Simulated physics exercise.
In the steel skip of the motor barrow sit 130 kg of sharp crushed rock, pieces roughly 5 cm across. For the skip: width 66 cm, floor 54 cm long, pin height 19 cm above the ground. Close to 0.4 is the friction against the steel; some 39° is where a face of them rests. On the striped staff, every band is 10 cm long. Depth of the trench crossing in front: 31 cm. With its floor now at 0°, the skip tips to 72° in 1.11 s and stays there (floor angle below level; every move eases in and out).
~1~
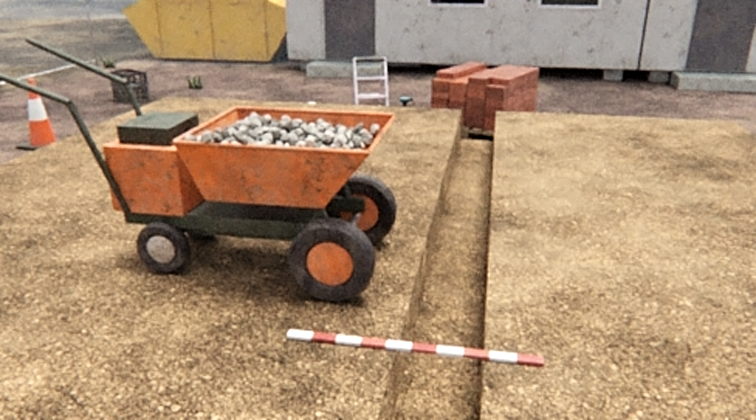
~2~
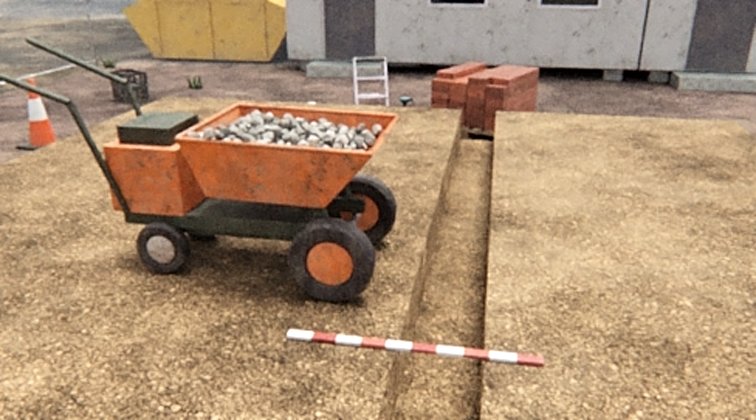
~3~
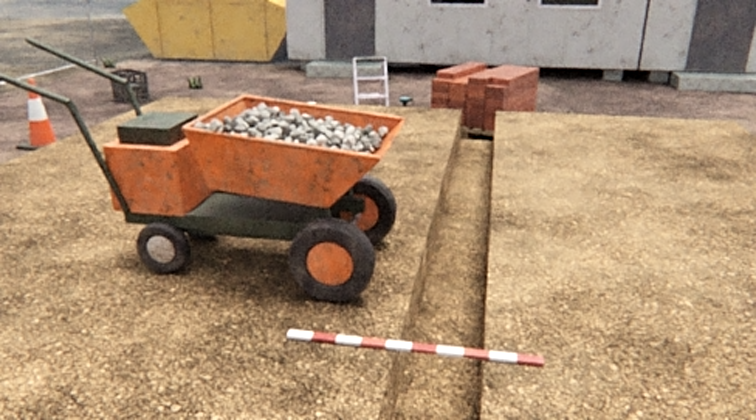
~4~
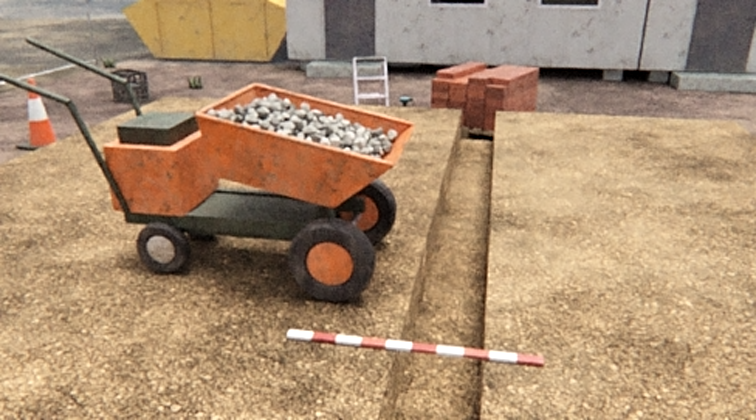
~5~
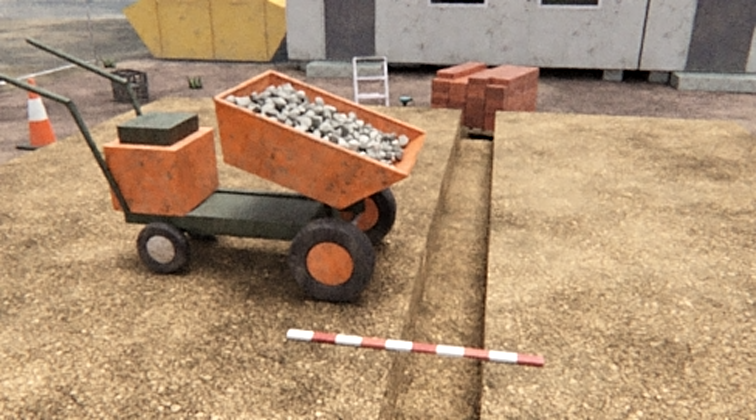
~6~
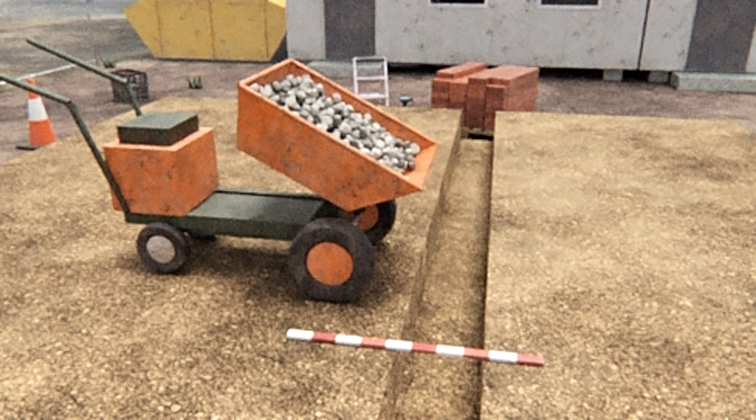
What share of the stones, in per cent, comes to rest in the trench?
About 62 per cent of the stones finish in the trench.
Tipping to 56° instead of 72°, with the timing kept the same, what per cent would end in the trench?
In that case near 15 per cent.
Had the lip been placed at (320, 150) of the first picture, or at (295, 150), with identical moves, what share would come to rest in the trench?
Near 95 then near 90 percent.
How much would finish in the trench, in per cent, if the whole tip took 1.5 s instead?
Expected share: Around 65%.
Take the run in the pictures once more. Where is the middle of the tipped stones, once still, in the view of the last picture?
Somewhere near pixel (478, 306).
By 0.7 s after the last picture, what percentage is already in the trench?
About 10 per cent by then.
Then, 0.4 s after the last picture the floor is at 61°, 100 % in the skip; the foremost stones are at (452, 221).
Then, 0.7 s after the last picture the floor is at 72°, 69 % in the skip, 10 % in the trench, 21 % past the trench; the foremost stones are at (555, 302).
Then, 1.1 s after the last picture the floor is at 72°, 34 % in the skip, 25 % in the trench, 41 % past the trench; the foremost stones are at (638, 279).
Then, 3.0 s after the last picture the floor is at 72°, 0 % in the skip, 62 % in the trench, 38 % past the trench; the foremost stones are at (662, 275).
